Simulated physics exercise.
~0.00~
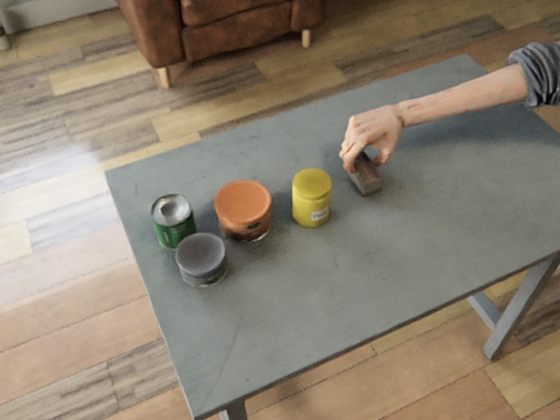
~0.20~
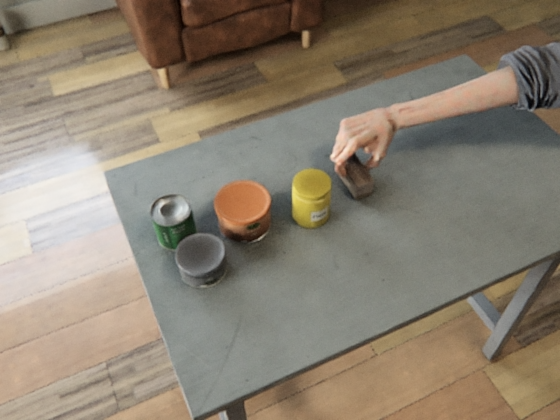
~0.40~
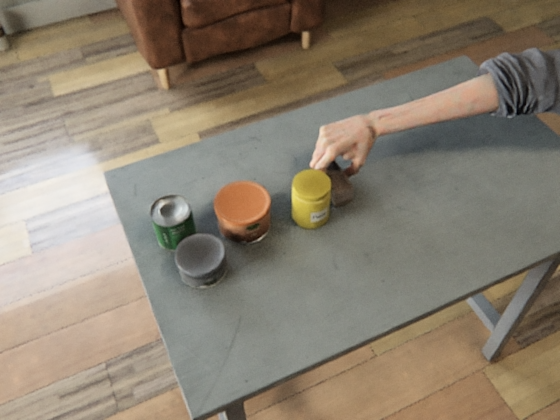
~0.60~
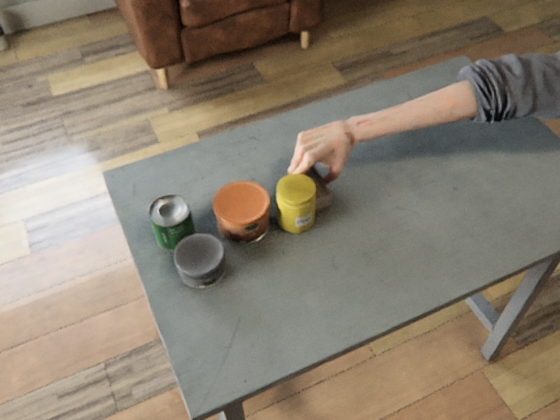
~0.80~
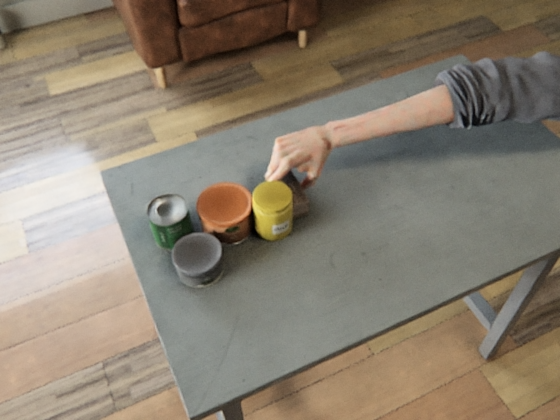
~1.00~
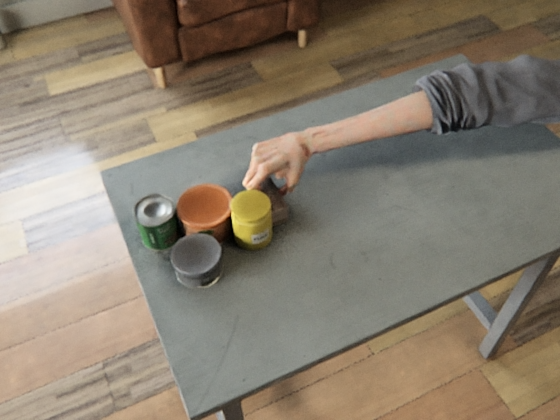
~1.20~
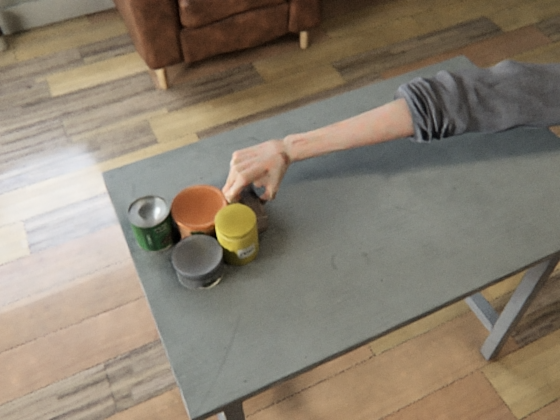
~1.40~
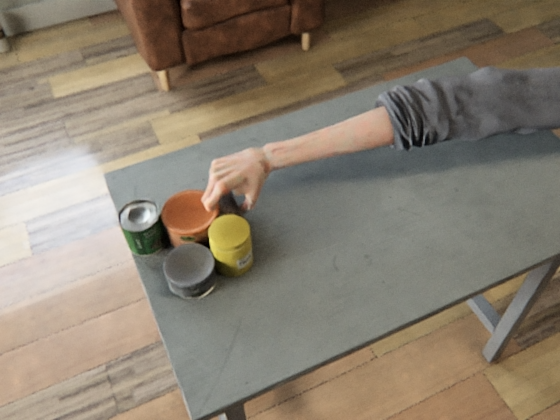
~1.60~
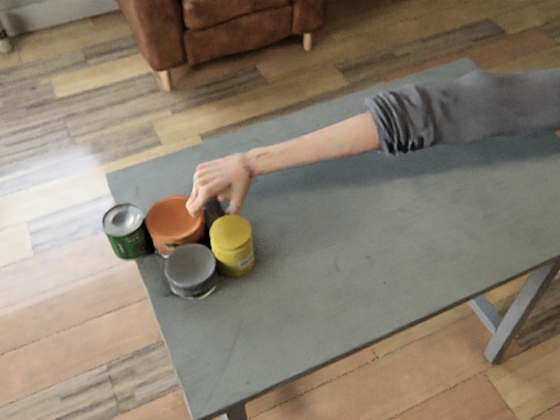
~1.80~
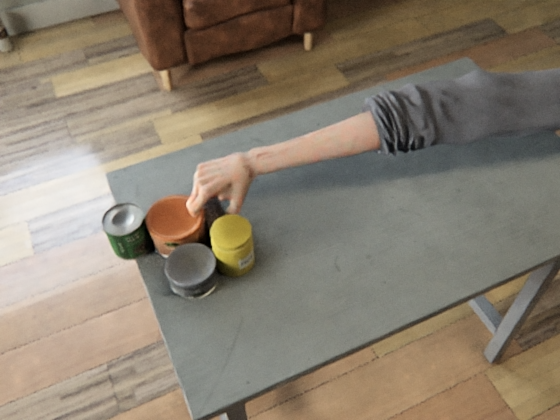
A hand reaching in from the right slides a small dark block leftward across a grey table, seen from above in a room with a wood-plank floor and a brown leather seat behind. Four closed containers stand toward the table's left side, a green tin, an orange tub, a yellow jar and a grey tub in front. The block meets the yellow jar and pushes it left into the orange tub, which then presses the green tin along. The yellow jar slips toward the viewer, and the grey tub shifts slightly. The hand stops with all four upright and clustered, the green tin at the left edge.
